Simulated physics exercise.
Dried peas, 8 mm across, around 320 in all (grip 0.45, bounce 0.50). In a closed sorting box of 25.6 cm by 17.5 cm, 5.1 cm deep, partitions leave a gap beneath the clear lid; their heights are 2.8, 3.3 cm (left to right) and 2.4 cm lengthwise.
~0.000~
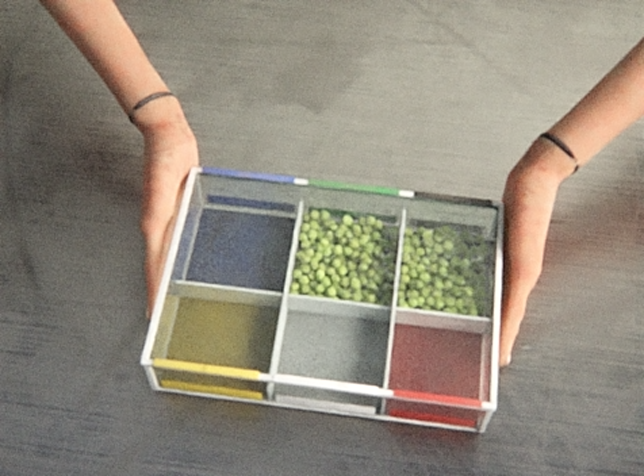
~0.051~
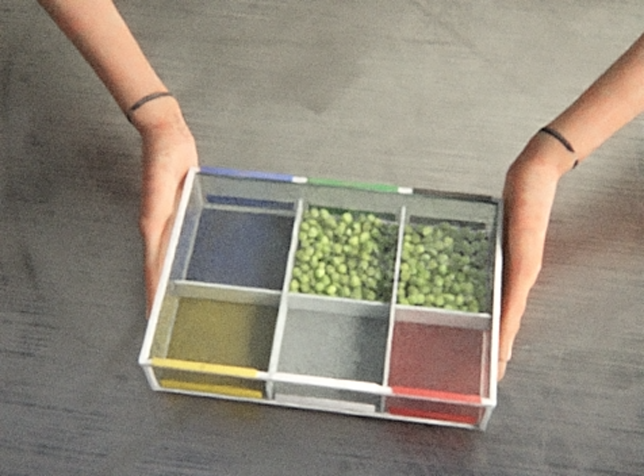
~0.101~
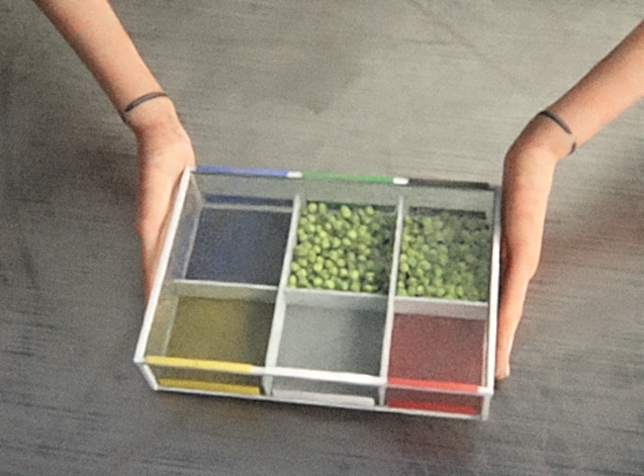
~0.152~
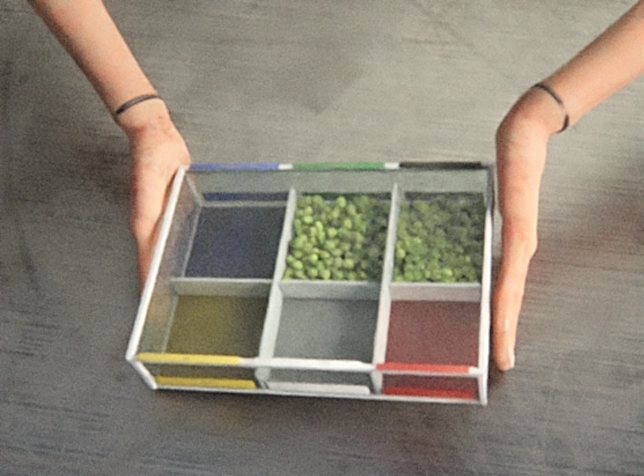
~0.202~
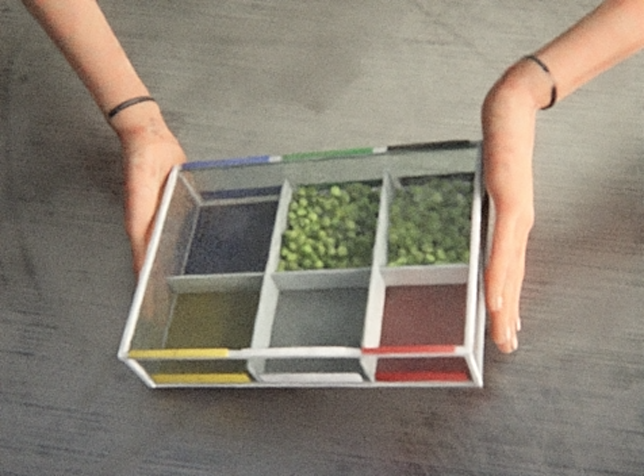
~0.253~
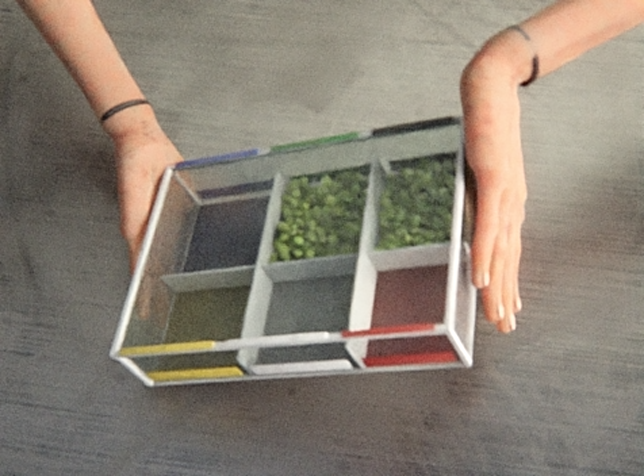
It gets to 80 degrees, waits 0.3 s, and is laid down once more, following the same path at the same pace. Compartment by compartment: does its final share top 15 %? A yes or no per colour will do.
Red compartment: No. Blue compartment: Yes. Green compartment: Yes. Yellow compartment: No. White compartment: No. Black compartment: Yes.
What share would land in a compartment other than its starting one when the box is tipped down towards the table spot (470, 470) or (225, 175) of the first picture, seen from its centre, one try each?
I'd put it at about 65 per cent for the first tilt and about 30 per cent for the second.
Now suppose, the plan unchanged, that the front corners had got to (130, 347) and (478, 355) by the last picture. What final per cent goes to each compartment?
Red 0, blue 40, green 30, yellow 0, white 0, black 30.
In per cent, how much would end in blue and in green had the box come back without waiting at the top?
You'd end up with blue at 45 per cent and green at 35 per cent.
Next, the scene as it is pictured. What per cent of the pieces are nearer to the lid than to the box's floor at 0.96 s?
Share: Approx. 40 %.
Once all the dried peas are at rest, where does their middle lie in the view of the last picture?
My guess is close to (278, 252).
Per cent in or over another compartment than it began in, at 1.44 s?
I'd say around 55 per cent.
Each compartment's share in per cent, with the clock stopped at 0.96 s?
Red 0; blue 35; green 40; yellow 0; white 0; black 25.
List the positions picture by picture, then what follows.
The first picture shows box tilt 0 degrees, front corners at (148, 360) and (490, 404); green 55 %, black 45 %.
The second picture shows box tilt 1 degrees, front corners at (146, 360) and (489, 401).
The third picture shows box tilt 5 degrees, front corners at (141, 358) and (487, 389), lowest corner left back.
The fourth picture shows box tilt 11 degrees, front corners at (133, 356) and (479, 370), lowest corner left back.
The fifth picture shows box tilt 18 degrees, front corners at (125, 354) and (465, 349), lowest corner left back.
The sixth picture shows box tilt 24 degrees, front corners at (117, 352) and (446, 326), lowest corner left back; green 55 %, black 45 %. The box's pace is about 125 degrees a second.
After 0.96 s, tilt 80 degrees; blue 35 %, green 40 %, black 25 %.
After 1.44 s, tilt 41 degrees; blue 45 %, green 30 %, yellow 5 %, black 20 %.
Then, at 1.98 s, tilt 0 degrees; blue 45 %, green 30 %, yellow 5 %, black 20 %.
At rest (2.5 s), red 0 %, blue 45 %, green 30 %, yellow 5 %, white 0 %, black 20 %.
